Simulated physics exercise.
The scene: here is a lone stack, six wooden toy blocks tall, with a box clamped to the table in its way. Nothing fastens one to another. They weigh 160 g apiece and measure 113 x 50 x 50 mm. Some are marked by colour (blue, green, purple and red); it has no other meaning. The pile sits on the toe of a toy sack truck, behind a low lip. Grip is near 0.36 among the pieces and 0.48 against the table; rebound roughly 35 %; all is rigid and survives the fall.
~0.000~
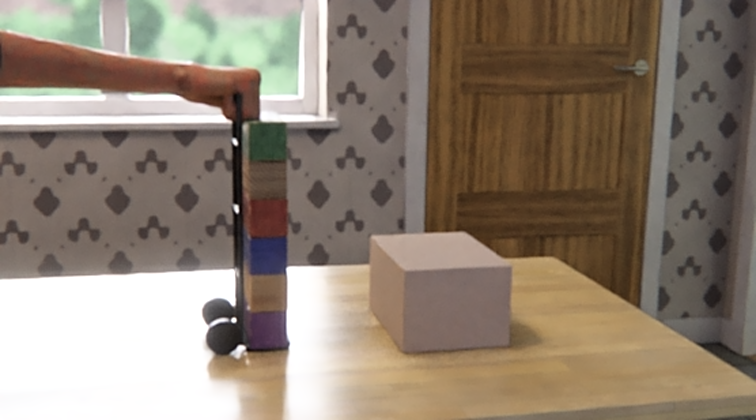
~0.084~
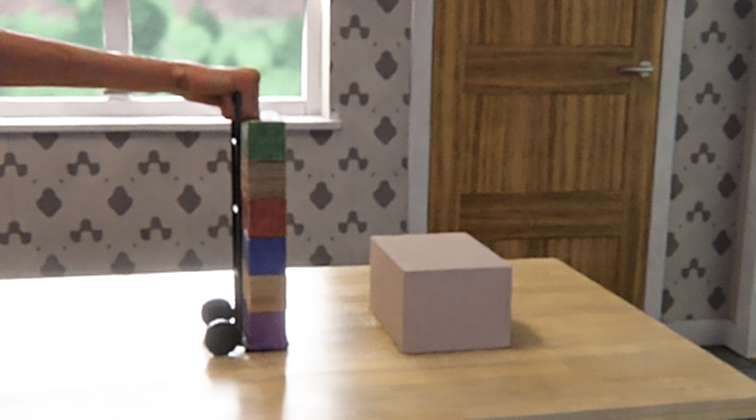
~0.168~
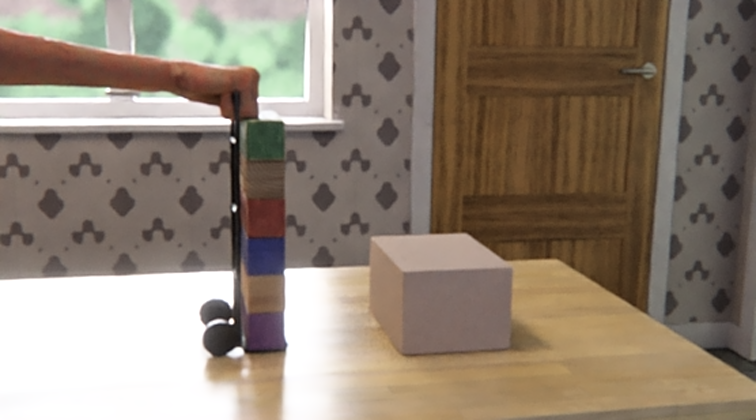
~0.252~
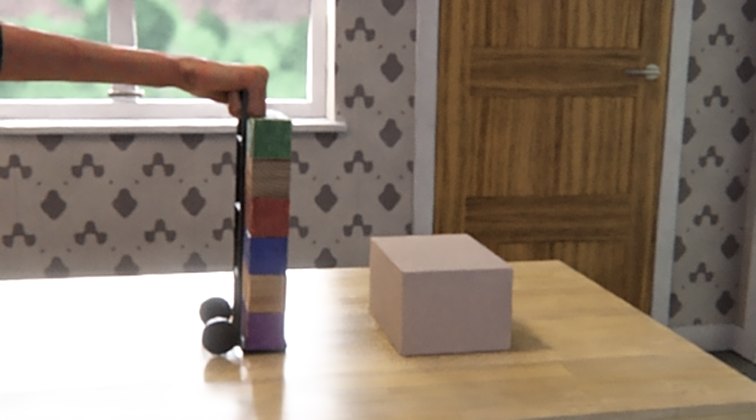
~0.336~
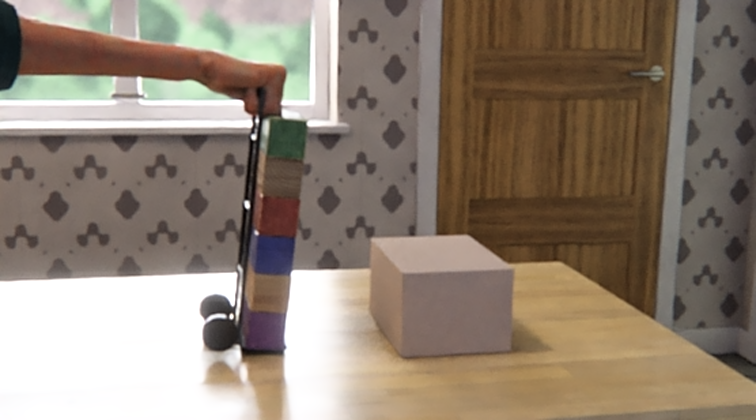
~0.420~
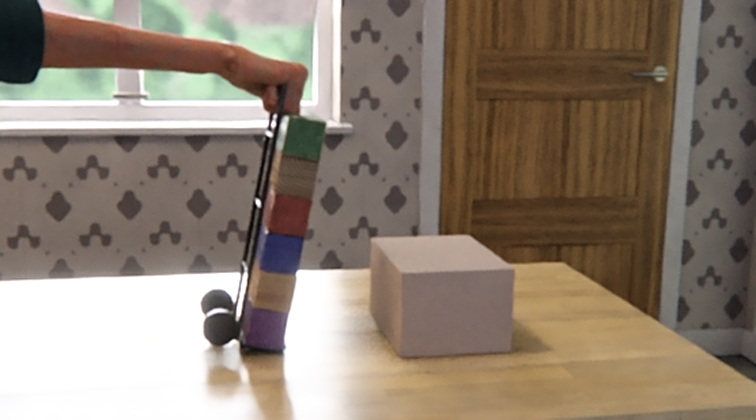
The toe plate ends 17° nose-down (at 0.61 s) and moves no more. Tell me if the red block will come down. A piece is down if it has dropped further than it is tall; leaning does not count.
The red block comes down.
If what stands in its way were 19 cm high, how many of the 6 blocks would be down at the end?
In that case 1.
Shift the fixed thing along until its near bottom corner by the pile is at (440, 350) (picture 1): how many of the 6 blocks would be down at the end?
Then 5.
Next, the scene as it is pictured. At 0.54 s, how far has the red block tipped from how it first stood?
About 20°.
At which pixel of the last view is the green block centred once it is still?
At about (604, 307).
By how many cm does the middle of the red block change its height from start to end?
It ends some 10 cm lower.
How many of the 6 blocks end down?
The count is 5.
By 0.54 s, none of the 6 blocks down, 6 disturbed; red block tilted 19°; green block tilted 19°.
By 0.66 s, none of the 6 blocks down, 6 disturbed; red block tilted 35°, 16 mm lower; green block tilted 35°, 34 mm lower.
By 0.80 s, 3 of the 6 blocks down; red block tilted 53°, 46 mm lower; green block on its side.
By 0.94 s, 5 of the 6 blocks down; red block tilted 4°, 10 cm lower; purple block on its side.
When it is over (1.7 s), 5 of the 6 blocks down; red block 10 cm lower; purple block on its side; green block on its side. In pixels of the last frame, middles, red block near (367, 284), purple block near (291, 315).
